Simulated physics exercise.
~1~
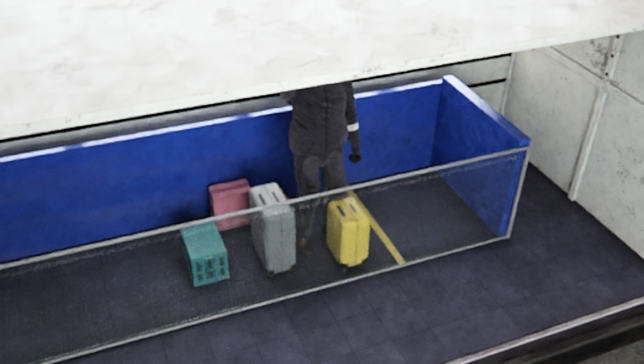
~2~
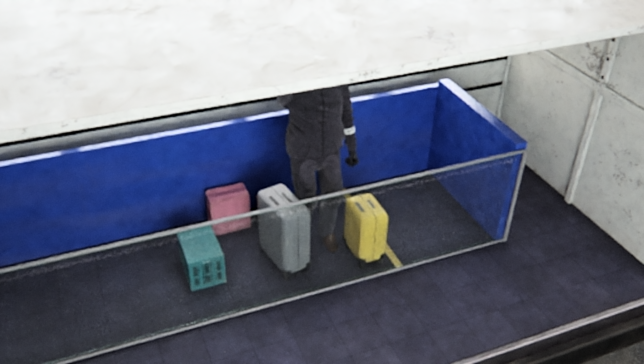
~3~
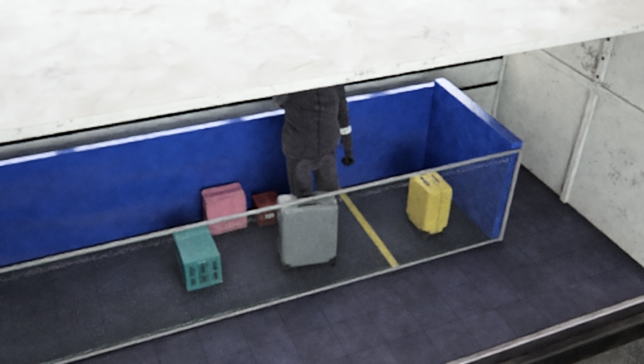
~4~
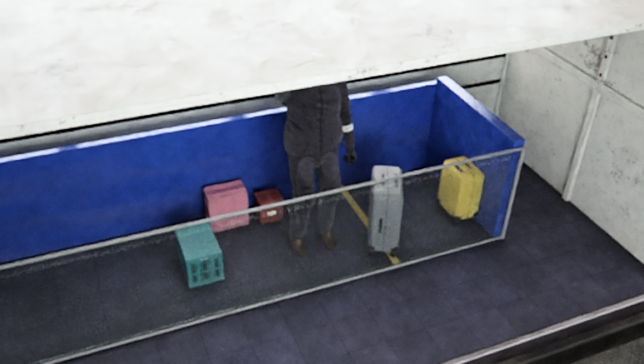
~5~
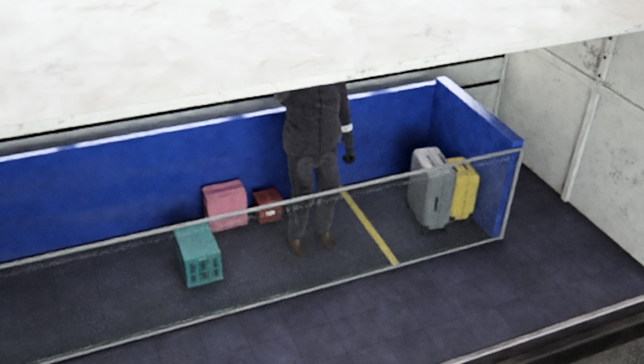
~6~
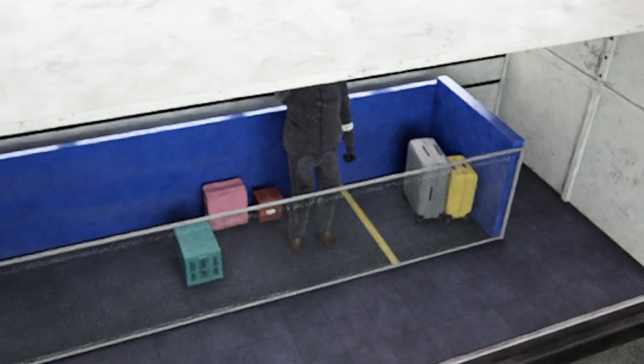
A person in dark clothes stood still in a blue-walled bay while a yellow suitcase, then a bigger grey one, rolled right across the yellow line and ended side by side near the far end, leaving the teal crate, pink box and small red tub short of it.
